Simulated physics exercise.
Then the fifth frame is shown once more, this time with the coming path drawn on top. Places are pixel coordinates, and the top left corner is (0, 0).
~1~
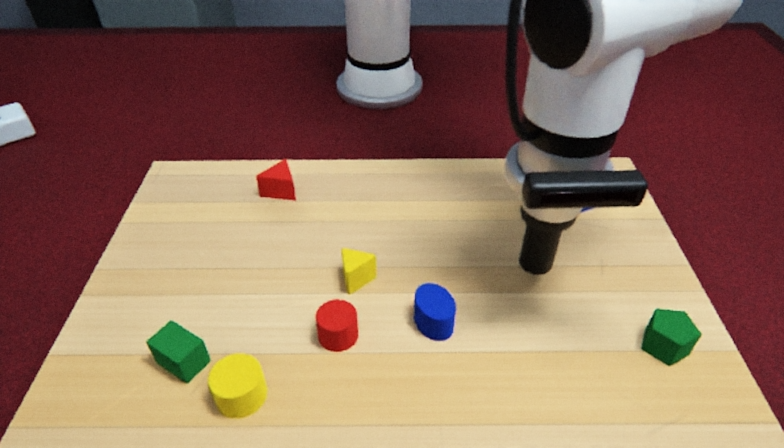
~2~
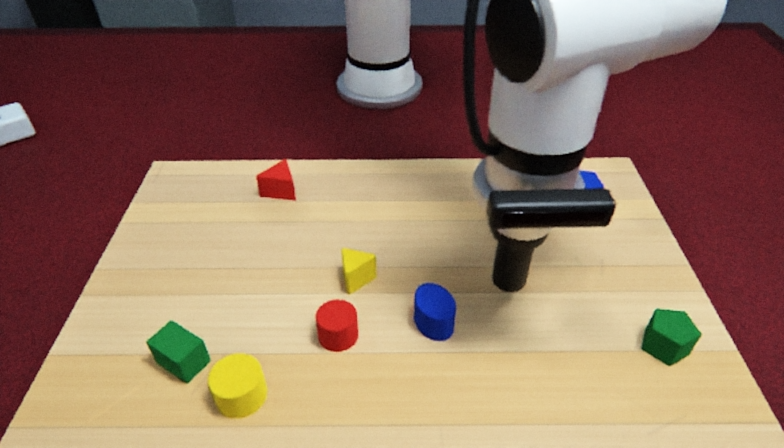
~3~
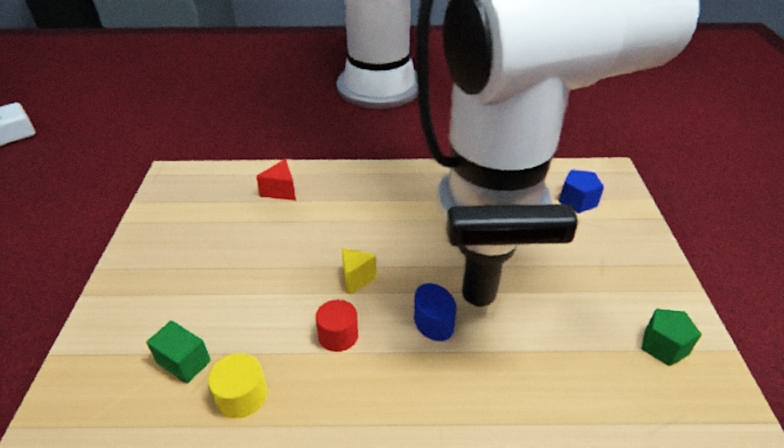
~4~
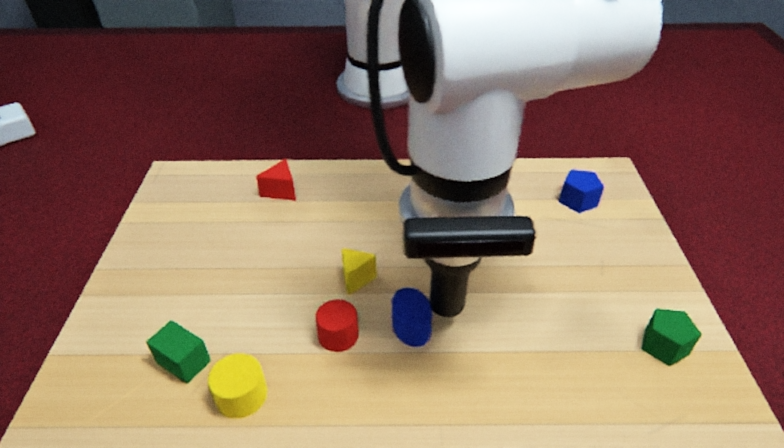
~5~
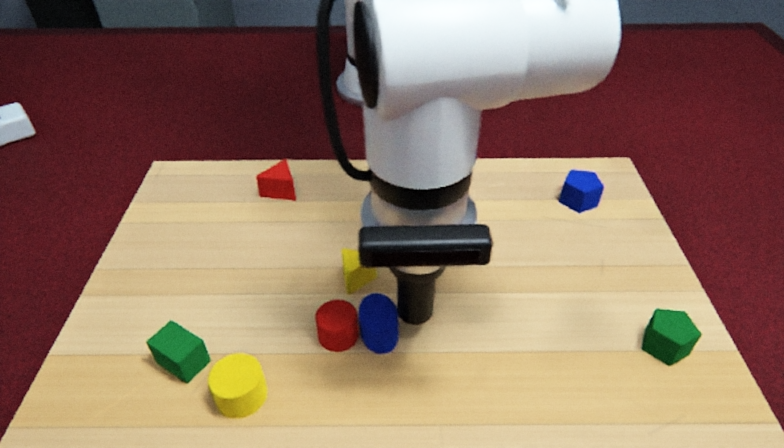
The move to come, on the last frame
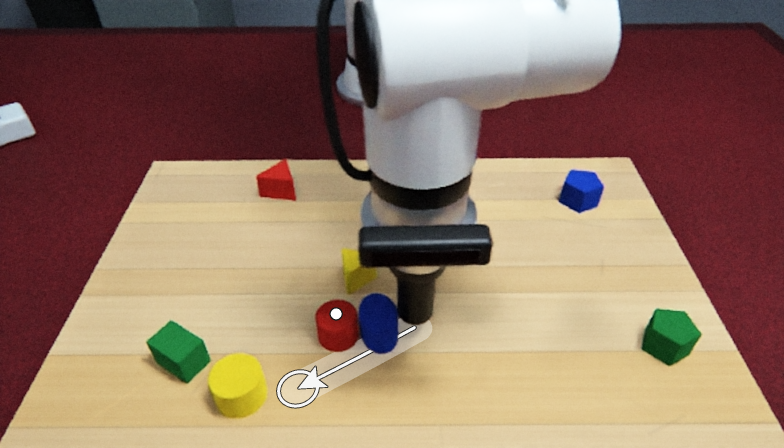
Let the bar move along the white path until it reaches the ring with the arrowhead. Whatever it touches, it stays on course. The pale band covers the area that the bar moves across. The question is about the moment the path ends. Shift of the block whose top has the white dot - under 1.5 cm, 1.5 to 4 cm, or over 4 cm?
That one ends up more than 4 cm from where it is now.
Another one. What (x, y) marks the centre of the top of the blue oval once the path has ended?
The middle of its top is at (273, 337).
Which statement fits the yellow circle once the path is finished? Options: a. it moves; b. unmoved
Letter b.
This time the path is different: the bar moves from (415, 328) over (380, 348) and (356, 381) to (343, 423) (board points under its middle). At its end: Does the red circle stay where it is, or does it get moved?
At the moment the path ends, the red circle no longer stands where it did.
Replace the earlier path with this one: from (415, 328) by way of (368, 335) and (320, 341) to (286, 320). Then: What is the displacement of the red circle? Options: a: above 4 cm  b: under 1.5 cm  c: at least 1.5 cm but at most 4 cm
a (above 4 cm)
The drawn path runs straight from (415, 328) to (298, 388); the dot is on the red circle.
The first path, step by step. One third of the way, bar (378, 332); red circle (301, 314); blue oval (339, 322), turned 35° clockwise.
Two thirds of the way, bar (336, 353); red circle (276, 308); blue oval (301, 331), turned 75° clockwise.
At the end, bar (295, 374); yellow circle not moved; red circle (269, 304); blue oval (273, 337), turned 120° clockwise.
